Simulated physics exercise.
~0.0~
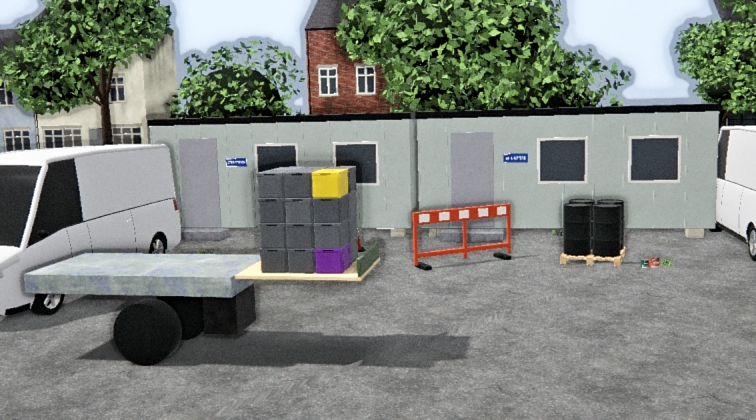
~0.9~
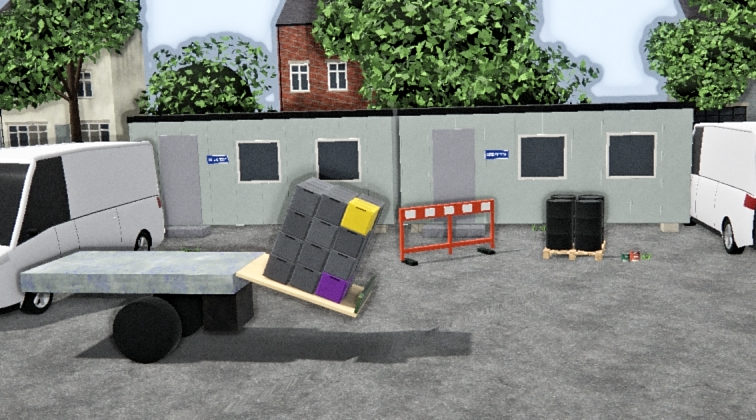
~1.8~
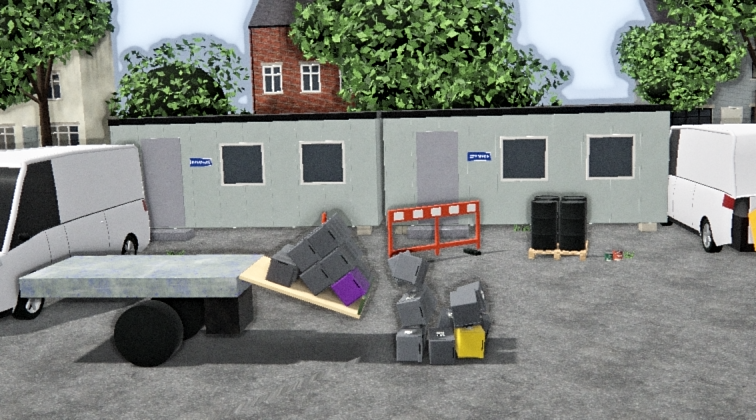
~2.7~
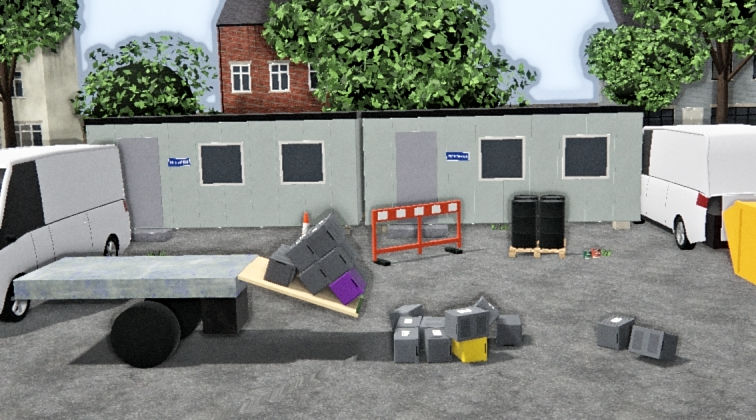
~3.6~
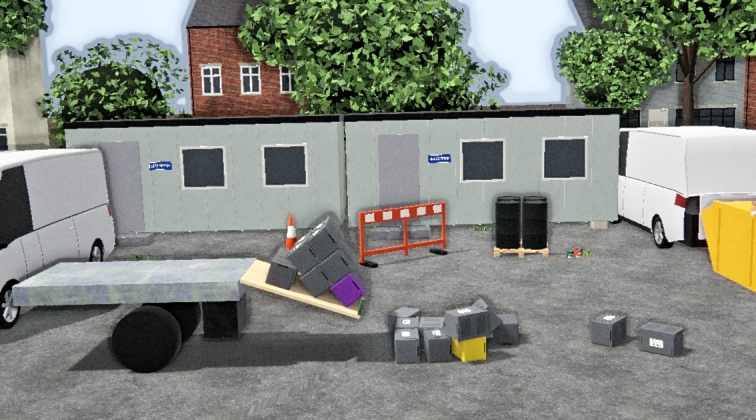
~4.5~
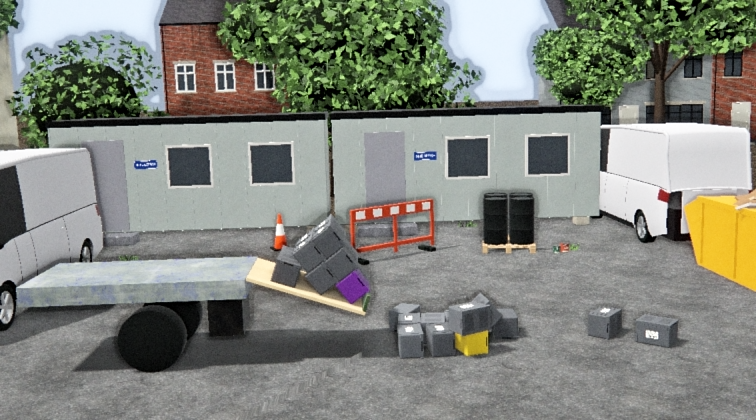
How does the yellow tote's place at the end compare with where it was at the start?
At the start the yellow tote sits at the top right of the stack on the flap. At the end it lies on the ground to the right of the flap, among the fallen grey totes.
